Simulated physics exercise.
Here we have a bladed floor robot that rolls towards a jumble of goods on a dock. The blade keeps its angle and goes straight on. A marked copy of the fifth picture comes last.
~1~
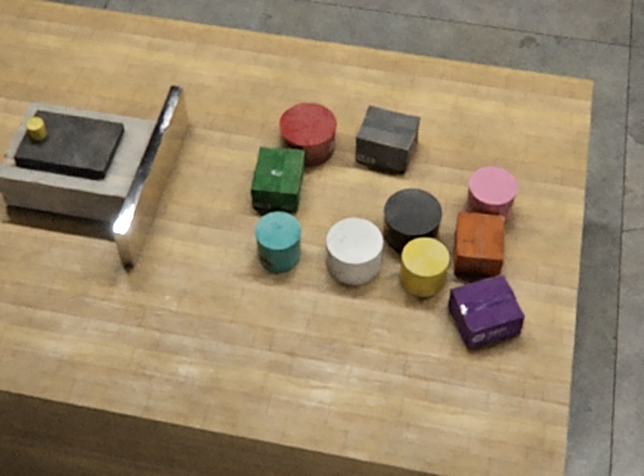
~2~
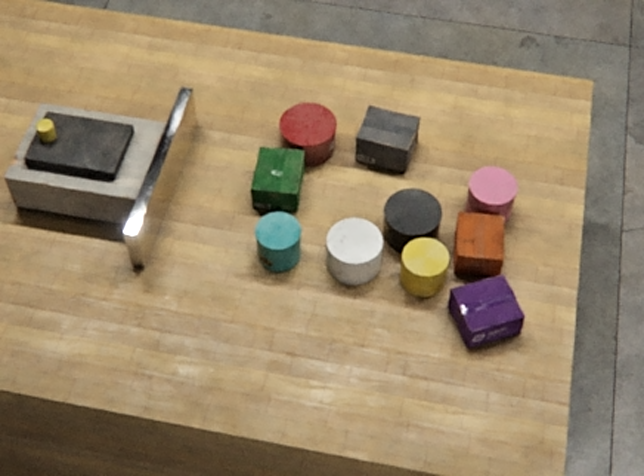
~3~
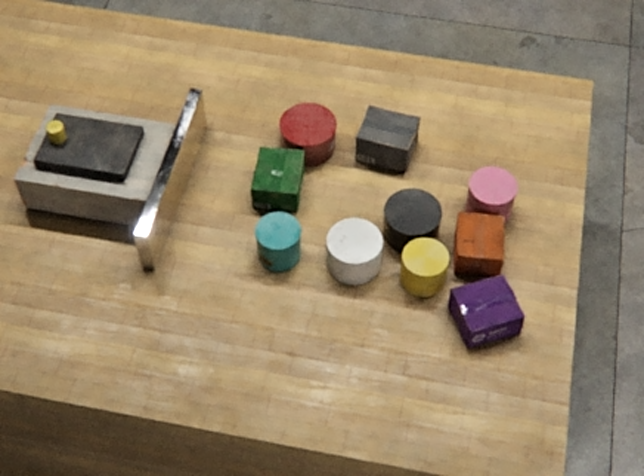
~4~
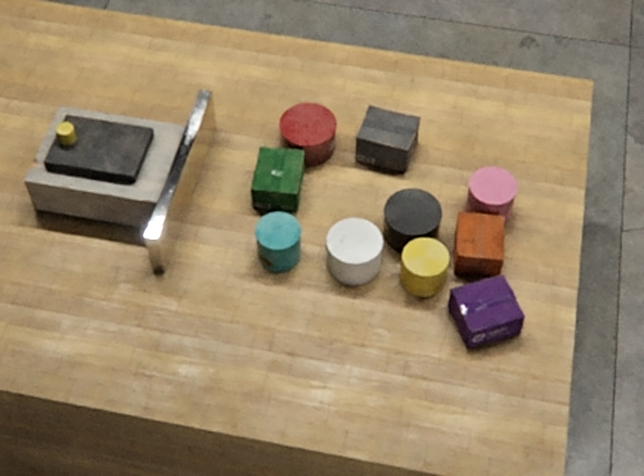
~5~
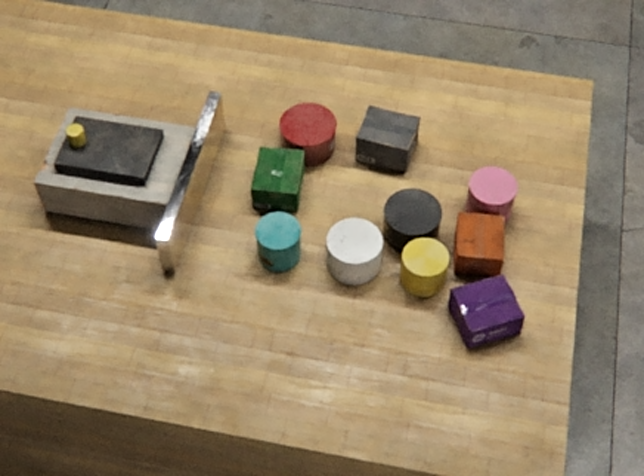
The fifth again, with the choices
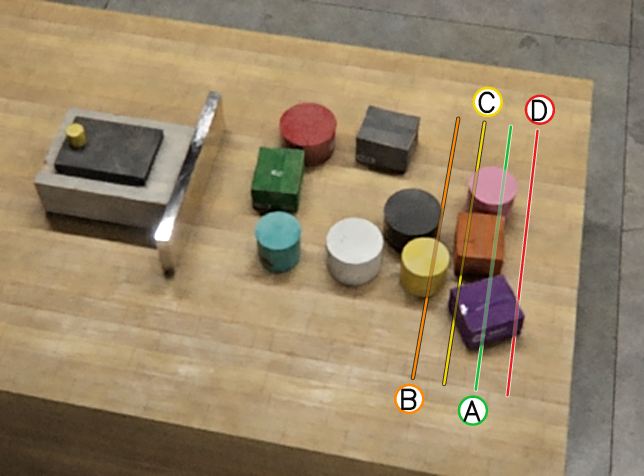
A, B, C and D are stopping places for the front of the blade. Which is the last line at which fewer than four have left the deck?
Line A.
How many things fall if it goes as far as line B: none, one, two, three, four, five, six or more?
In all, none.
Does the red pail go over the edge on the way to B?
By then, no.
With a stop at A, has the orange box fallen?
Yes.
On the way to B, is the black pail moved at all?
Yes.
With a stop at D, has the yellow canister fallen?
Yes.
On the marked copy, A at (495, 246); B at (438, 237); C at (466, 242); D at (524, 251).
Following A. Soon after the start, robot (224, 167); grey box (407, 141); red pail (351, 146).
Later, robot (333, 185); orange box (543, 244); pink pail (525, 188).
In the end, robot (417, 198); orange box over the edge; pink pail over the edge; two fallen.
As for the rest, B is within the limit but short; C is within the limit but short; D drops four.
